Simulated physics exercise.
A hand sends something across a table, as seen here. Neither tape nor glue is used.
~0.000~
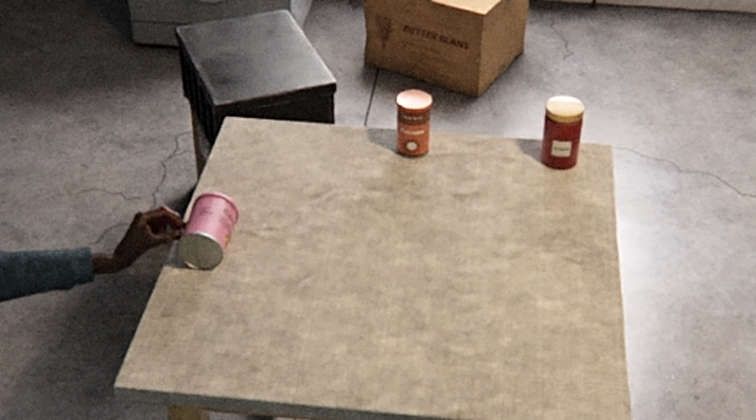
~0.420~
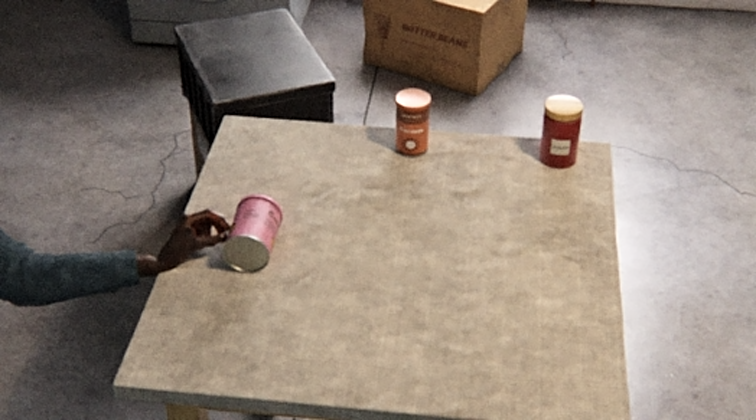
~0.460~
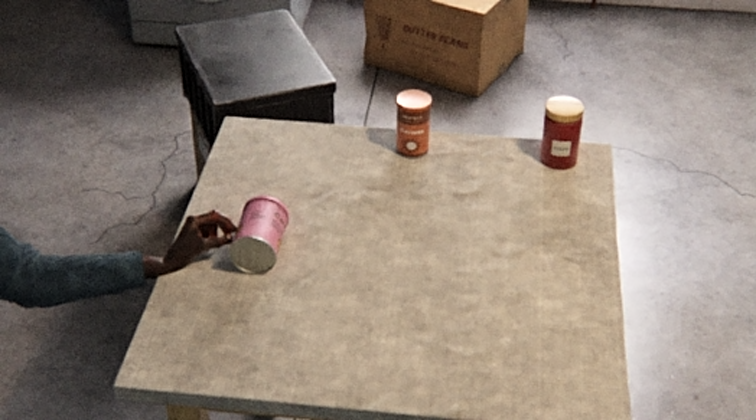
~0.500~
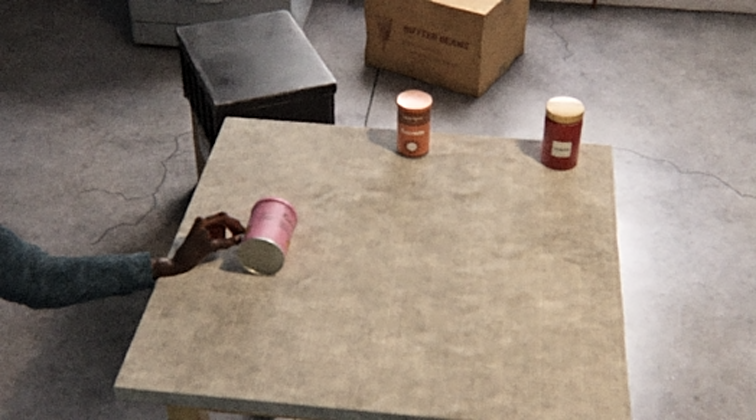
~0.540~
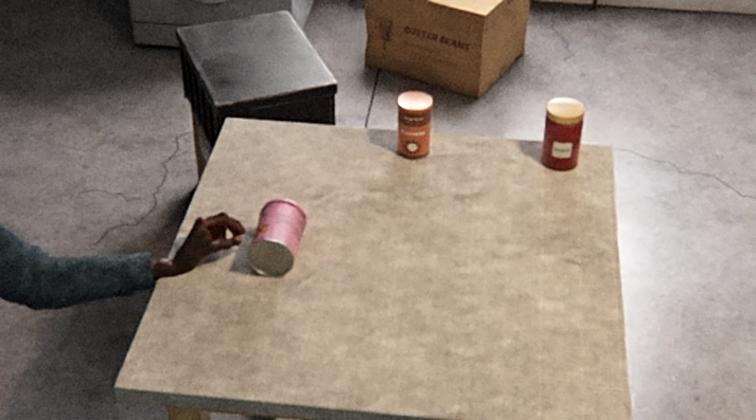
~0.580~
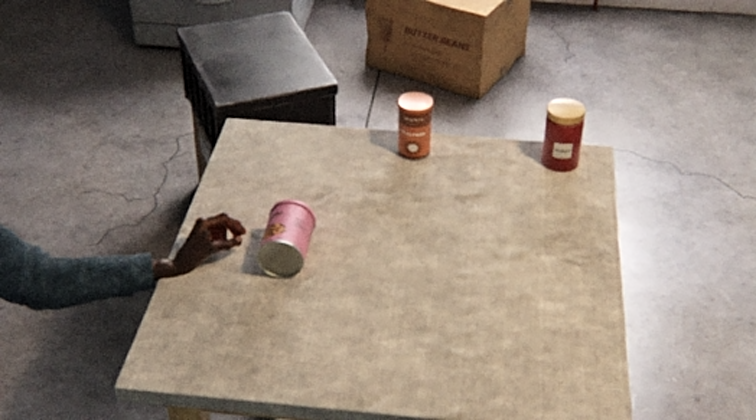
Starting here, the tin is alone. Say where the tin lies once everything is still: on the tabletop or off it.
Seems to me it never makes it past the edge.
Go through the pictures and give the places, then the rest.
In the first picture, under the hand; pink tin (208, 231).
In the second picture, under the hand; pink tin (253, 233).
In the third picture, under the hand; pink tin (259, 235).
In the fourth picture, pink tin (268, 236).
In the fifth picture, pink tin (277, 238) displaced a little.
In the sixth picture, pink tin (286, 239) displaced a little.
Around 0.68 s, pink tin displaced about its own width near (307, 240).
Around 0.88 s, pink tin displaced about its own width near (339, 243).
Around 1.18 s, pink tin displaced well along near (370, 246).
Finally (1.8 s), moved from the start, pink tin. Final places as the last picture's camera would see them, pink tin near (379, 247).
